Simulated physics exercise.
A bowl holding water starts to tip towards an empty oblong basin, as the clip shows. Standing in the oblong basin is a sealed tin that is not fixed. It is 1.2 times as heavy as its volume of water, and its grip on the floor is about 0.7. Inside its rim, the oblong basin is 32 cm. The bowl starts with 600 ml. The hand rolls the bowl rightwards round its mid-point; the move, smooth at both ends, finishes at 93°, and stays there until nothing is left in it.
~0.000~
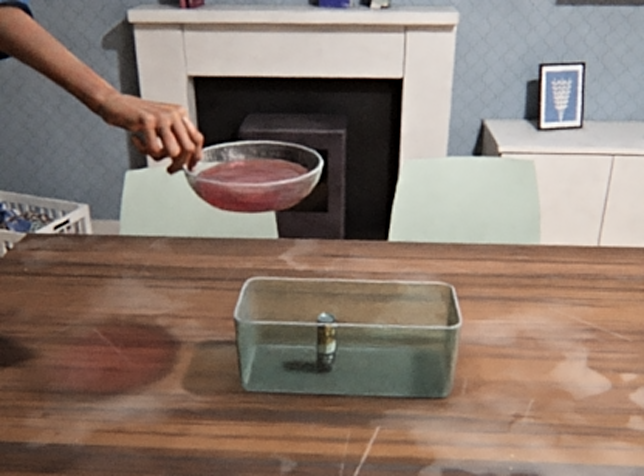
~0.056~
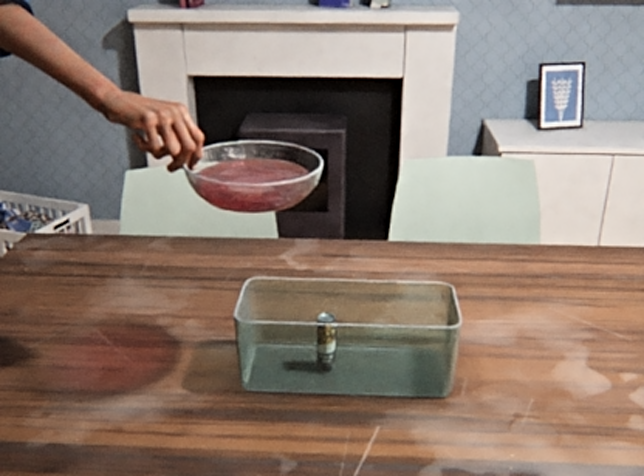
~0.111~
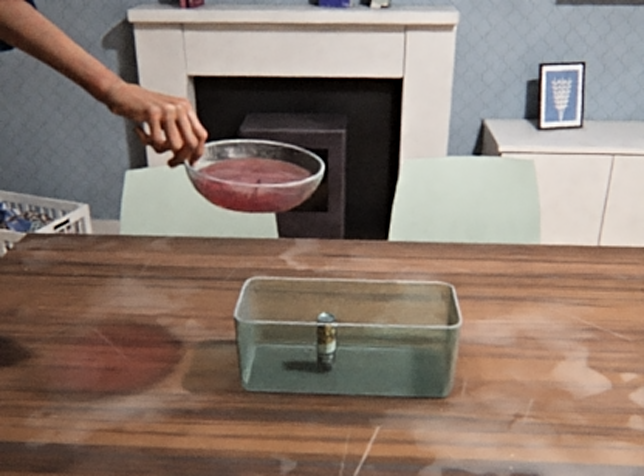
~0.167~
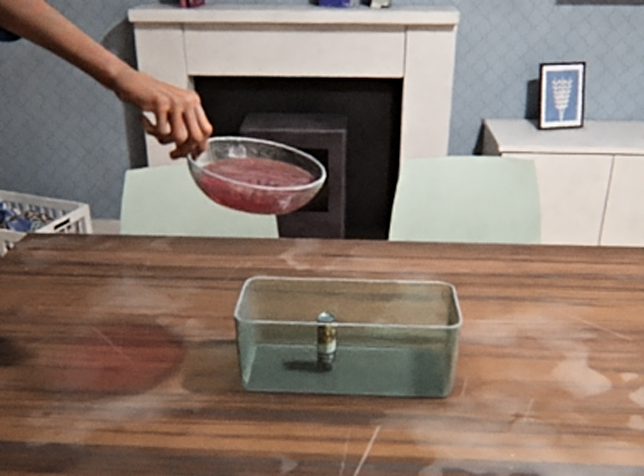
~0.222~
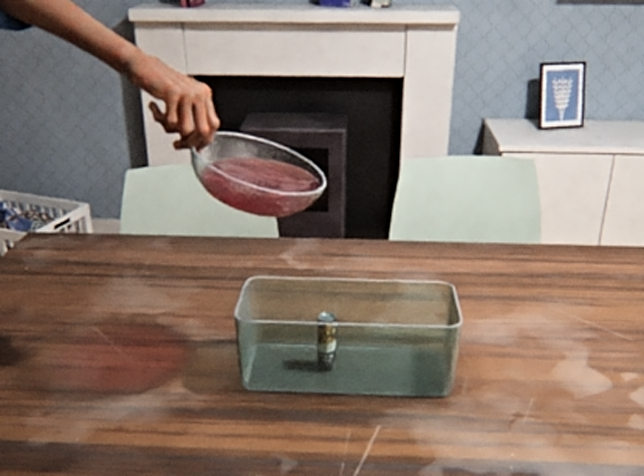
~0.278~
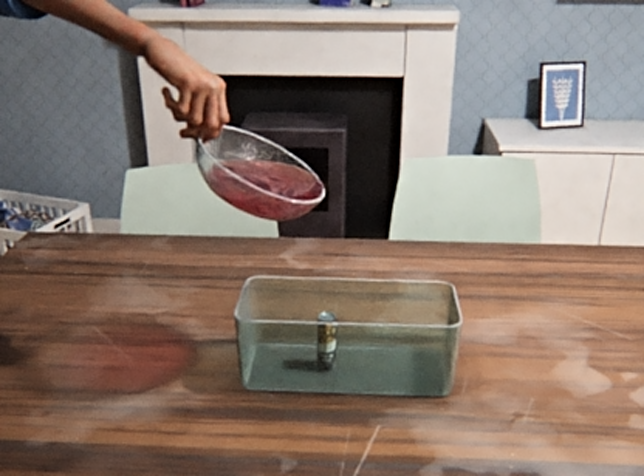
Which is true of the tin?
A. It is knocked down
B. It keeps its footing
Answer: B.
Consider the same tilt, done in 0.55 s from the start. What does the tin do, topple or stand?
In that case the tin stays vertical.
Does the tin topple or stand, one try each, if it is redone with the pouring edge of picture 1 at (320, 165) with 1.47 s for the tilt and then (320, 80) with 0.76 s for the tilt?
The tin stays vertical the first time and overturns the second time.
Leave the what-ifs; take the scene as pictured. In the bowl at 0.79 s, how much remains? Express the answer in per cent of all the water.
Close to 1 percent of the whole amount.
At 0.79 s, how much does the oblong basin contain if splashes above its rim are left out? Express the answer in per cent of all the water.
My estimate is about 94 percent.
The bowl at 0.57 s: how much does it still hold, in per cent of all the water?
Some 10 per cent.
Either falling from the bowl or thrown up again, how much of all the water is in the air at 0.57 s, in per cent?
Near 54 per cent at that time.
By 0.57 s the tilt is 80° and 9 per cent is still to pour; the tin stands where it began.
By 0.79 s the tilt is 93° and 1 per cent is still to pour; the tin leans 7°.
By 1.01 s the tilt is 93° and 0 per cent is still to pour; the tin stands where it began.
By 1.26 s the tilt is 93° and 0 per cent is still to pour; the tin stands where it began.
At rest the tin stands where it began.
